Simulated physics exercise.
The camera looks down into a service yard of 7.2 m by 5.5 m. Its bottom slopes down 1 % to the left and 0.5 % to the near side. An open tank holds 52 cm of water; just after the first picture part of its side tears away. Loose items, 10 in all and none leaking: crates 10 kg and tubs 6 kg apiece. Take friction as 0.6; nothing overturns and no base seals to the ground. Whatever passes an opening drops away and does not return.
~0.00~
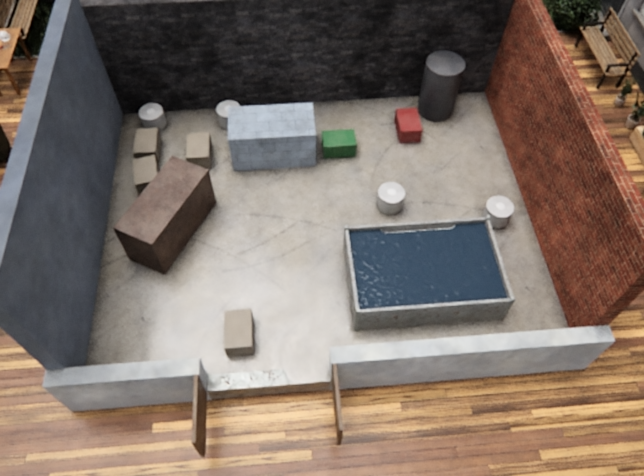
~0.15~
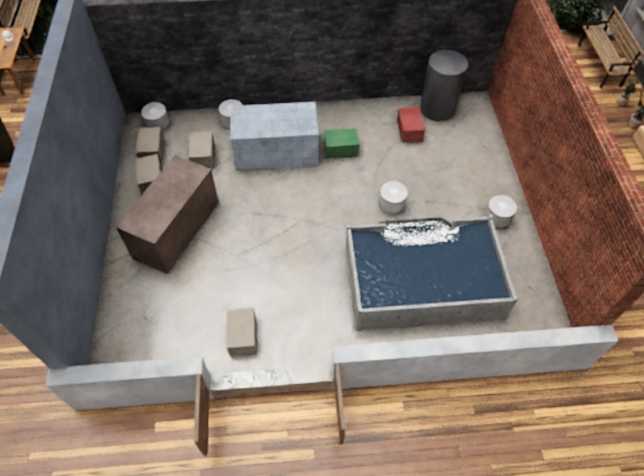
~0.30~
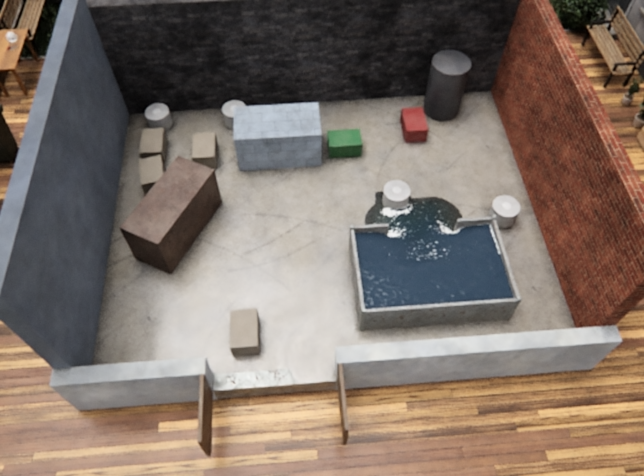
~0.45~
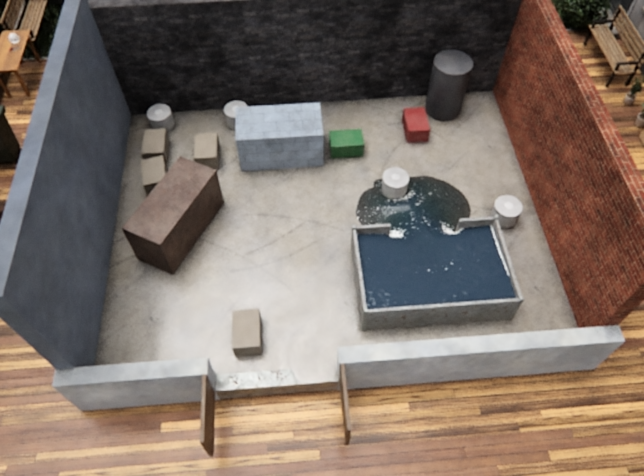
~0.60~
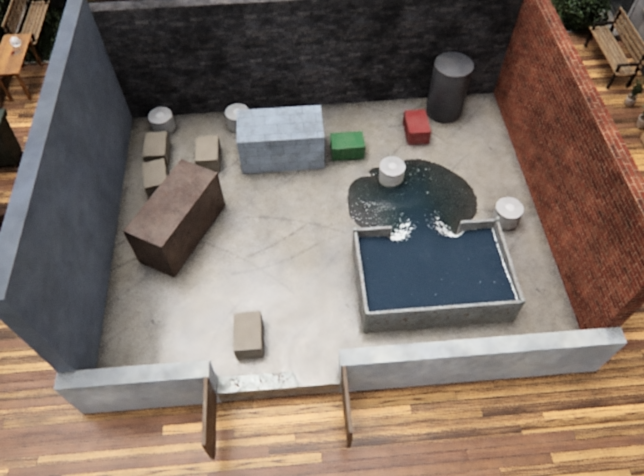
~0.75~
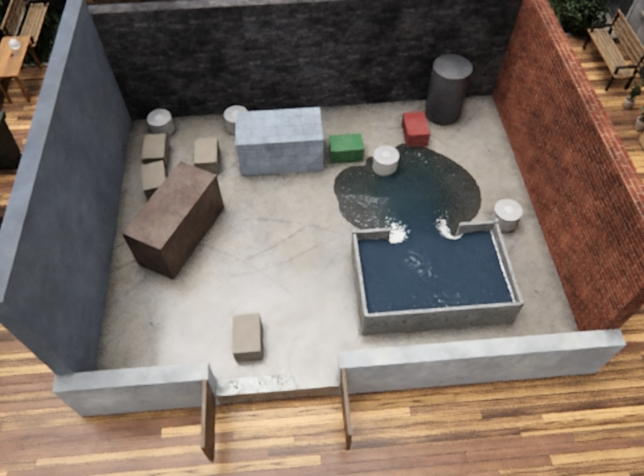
Water pours through the tank's broken far side and spreads across the floor around a tub.
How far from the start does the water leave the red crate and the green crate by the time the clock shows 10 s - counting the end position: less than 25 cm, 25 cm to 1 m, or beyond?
The red crate gets carried off; the green crate ends far away.
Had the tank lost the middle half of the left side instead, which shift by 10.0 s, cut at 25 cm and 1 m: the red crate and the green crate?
Then the red crate barely shifts, the green crate stays put.
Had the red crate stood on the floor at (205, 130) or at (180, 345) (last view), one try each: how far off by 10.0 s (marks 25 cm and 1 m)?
In turn: It ends far away; it barely shifts.
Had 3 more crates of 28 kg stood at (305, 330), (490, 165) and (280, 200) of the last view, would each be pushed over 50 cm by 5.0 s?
In turn: Short of it, short of it, under.
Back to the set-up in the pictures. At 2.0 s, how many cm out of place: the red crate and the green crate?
About 60 and 120 cm.
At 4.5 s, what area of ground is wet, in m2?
Some 22 m2.
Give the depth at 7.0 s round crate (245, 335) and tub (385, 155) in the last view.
Roughly 0 and 6 cm.
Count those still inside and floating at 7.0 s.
8 of them.
After 2.0 s the red crate is near (406, 98), 0.6 m from its start, afloat; the green crate is near (322, 100), 1.1 m from its start, afloat; 0 of 10 are out; 3 afloat.
After 4.5 s the red crate is near (356, 115), 1.1 m from its start, afloat; the green crate is near (185, 130), 3.0 m from its start, afloat; 0 of 10 are out; 5 afloat.
After 7.0 s the red crate is near (250, 118), 3.1 m from its start, afloat; the green crate is near (146, 134), 3.7 m from its start, afloat; 0 of 10 are out; 8 afloat.
After 10.0 s the red crate is near (135, 151), 5.2 m from its start, afloat; the green crate is near (152, 170), 3.5 m from its start, afloat; 0 of 10 are out; 9 afloat.
